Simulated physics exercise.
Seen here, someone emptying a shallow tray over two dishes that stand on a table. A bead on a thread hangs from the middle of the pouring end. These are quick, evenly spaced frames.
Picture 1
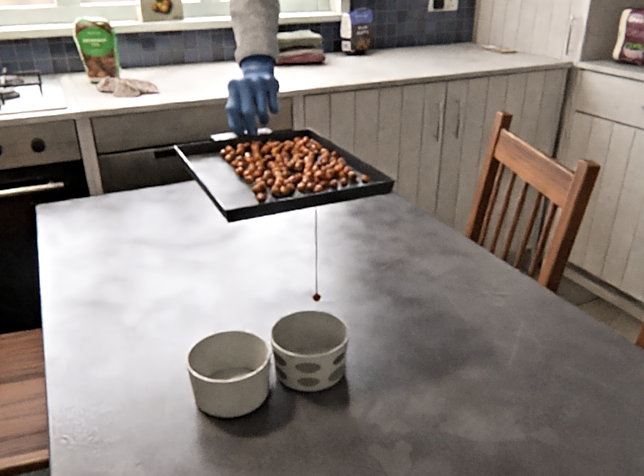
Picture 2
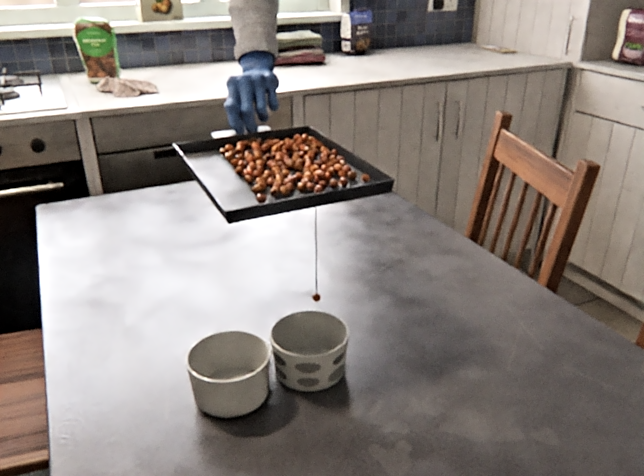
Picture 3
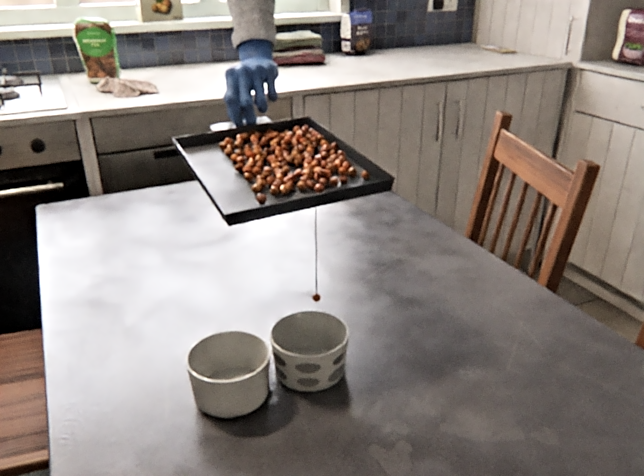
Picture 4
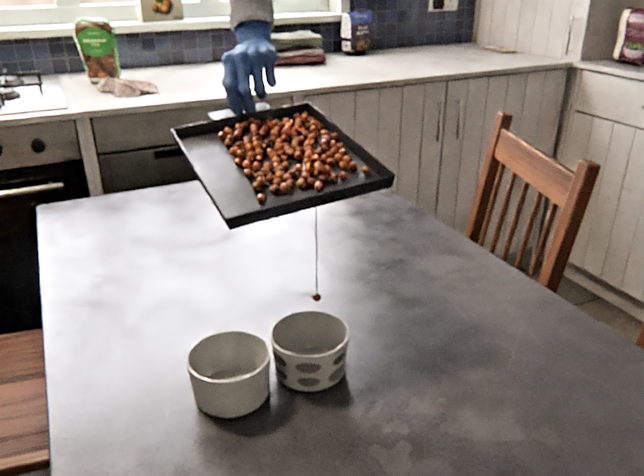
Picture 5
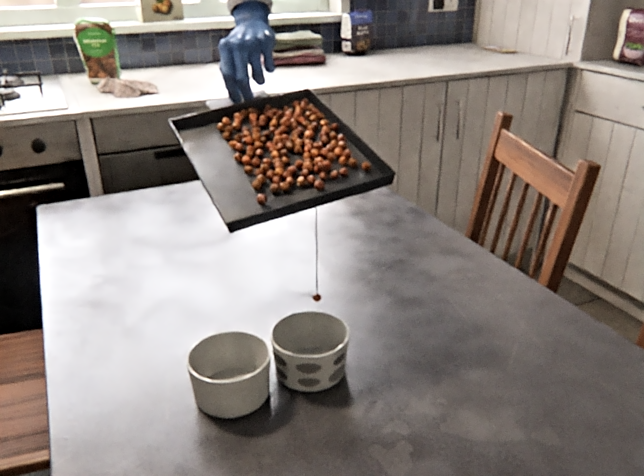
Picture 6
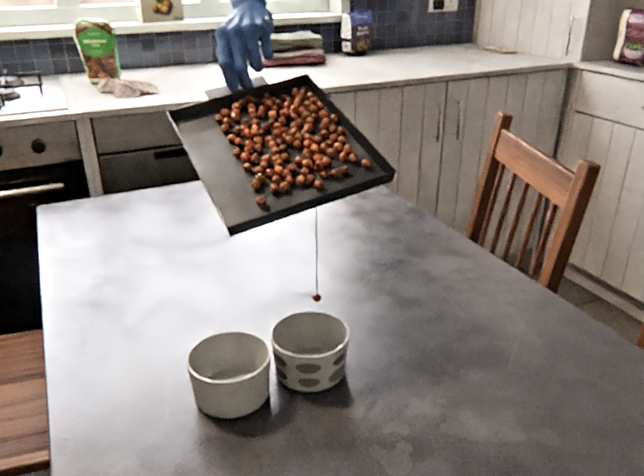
In a kitchen, a blue-gloved hand held a dark tray of hazelnuts above two bowls on a table, then steadily raised its far side, tilting it forward and slightly down toward the near left corner.
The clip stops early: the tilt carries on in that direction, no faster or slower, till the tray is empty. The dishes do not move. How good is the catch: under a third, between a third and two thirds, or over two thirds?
Together they catch from one third to two thirds.
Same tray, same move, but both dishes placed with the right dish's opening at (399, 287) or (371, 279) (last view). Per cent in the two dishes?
In turn 0 and 0 in a hundred.
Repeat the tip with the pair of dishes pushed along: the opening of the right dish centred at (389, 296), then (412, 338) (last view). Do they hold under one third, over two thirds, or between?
The first try: Below one third. The second: Below one third.
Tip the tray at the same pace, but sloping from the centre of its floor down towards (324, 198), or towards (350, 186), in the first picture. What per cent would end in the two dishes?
About 10 and 0 per cent.
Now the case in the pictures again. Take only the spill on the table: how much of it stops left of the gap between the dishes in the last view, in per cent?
Near 60 %.
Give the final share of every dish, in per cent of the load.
Left dish near 30 in a hundred; right dish near 30.
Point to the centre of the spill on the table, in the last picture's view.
Around (257, 356).
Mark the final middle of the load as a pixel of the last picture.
At about (261, 376).
Just after the last frame, tray tipped steeply; almost all on the tray; just a few in the air.
A moment on, tray tipped right over; the larger part on the tray; about a tenth in the left dish; about a tenth in the right dish; about a tenth outside both; just a few in the air.
Further on, tray tipped past a quarter turn; roughly a quarter in the left dish; roughly a quarter in the right dish; roughly half outside both; just a few in the air.
When it is over, tray tipped past a quarter turn; roughly a quarter in the left dish; roughly a quarter in the right dish; roughly half outside both.
